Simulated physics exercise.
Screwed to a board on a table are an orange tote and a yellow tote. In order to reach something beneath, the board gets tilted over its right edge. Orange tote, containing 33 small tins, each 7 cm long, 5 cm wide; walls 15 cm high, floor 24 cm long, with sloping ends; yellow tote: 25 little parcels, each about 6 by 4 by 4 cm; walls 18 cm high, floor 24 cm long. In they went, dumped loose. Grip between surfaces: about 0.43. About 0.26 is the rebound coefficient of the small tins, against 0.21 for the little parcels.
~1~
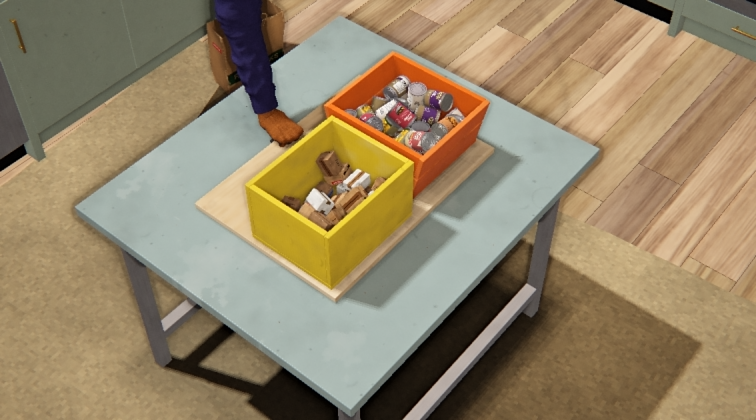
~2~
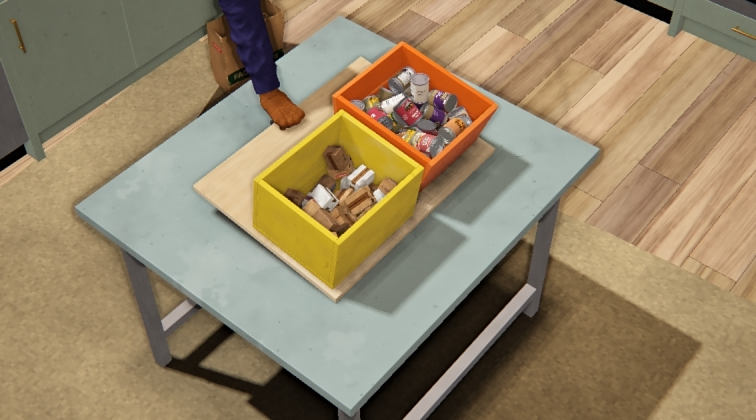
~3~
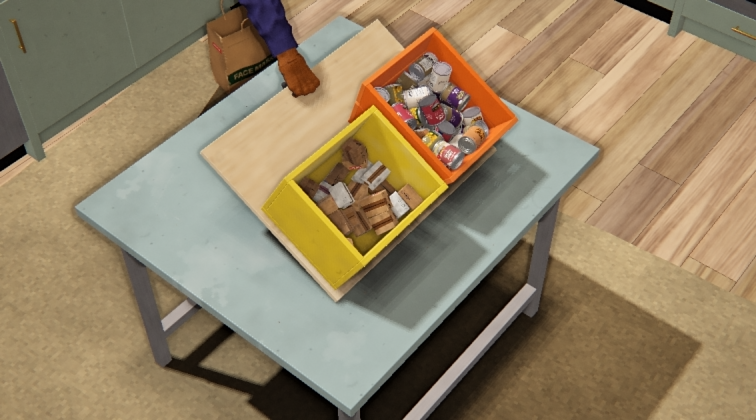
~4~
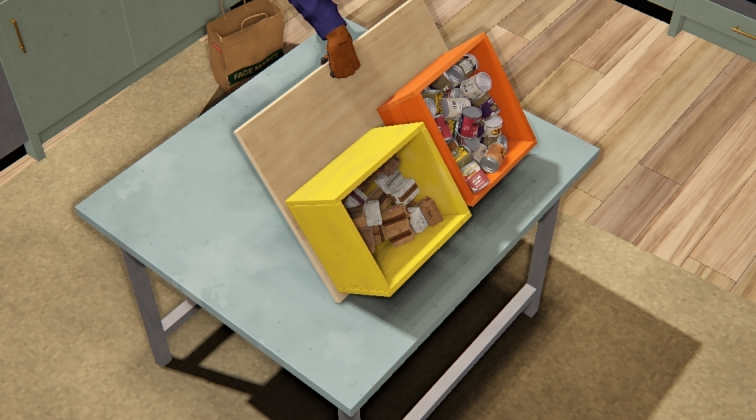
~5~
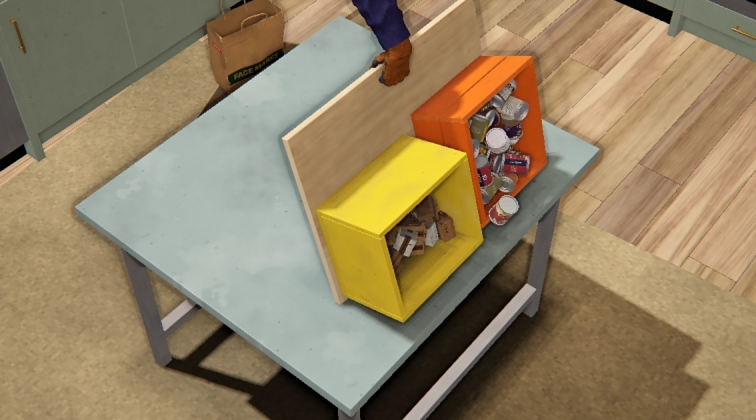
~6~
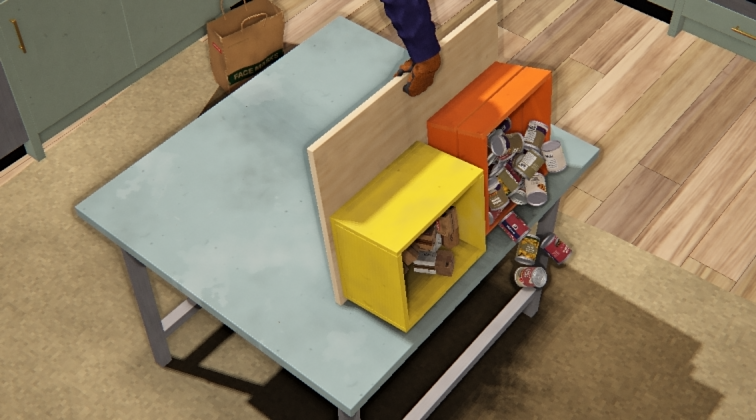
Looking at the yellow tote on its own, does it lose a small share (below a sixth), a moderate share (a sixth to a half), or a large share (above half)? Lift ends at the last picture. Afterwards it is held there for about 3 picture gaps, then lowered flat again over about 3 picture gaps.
It loses a small share.
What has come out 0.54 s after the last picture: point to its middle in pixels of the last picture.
Roughly at (575, 414).
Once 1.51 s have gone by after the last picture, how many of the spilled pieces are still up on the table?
Tally: Some 1.
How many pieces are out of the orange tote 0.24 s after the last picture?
Orange tote: Roughly 18 out by then.
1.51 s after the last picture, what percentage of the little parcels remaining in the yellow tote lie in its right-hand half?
Some 80 % of what remains.
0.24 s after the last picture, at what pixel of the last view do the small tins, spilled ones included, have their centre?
Around (532, 200).
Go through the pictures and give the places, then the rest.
In the first picture (each is followed by its nearest rim corner in this view), yellow tote, (326, 234); orange tote, (421, 157); 0° from level; none out.
Yellow tote, (337, 240); orange tote, (430, 161); 9° from level, in the second picture.
Yellow tote, (362, 260); orange tote, (451, 176); 29° from level, in the third picture.
Yellow tote, (389, 290); orange tote, (473, 201); 54° from level, in the fourth picture.
Yellow tote, (404, 317); orange tote, (485, 223); 74° from level; 1 out, the lowest tin at (503, 210), in the fifth picture.
Yellow tote, (408, 327); orange tote, (488, 232); 83° from level; 7 out, the lowest tin at (531, 277), in the sixth picture.
Then, 0.24 s after the last picture, tilt 83°; orange tote 15 in, 18 out and yellow tote 24 in, 1 out.
Then, 0.54 s after the last picture, tilt 81°; orange tote 9 in, 24 out and yellow tote 23 in, 2 out.
Then, 0.96 s after the last picture, tilt 0°; orange tote 7 in, 26 out and yellow tote 23 in, 2 out.
Outcome (1.51 s after the last picture), orange tote 7 in, 26 out and yellow tote 23 in, 2 out. Asked share, 2 of 25, 8 per cent.
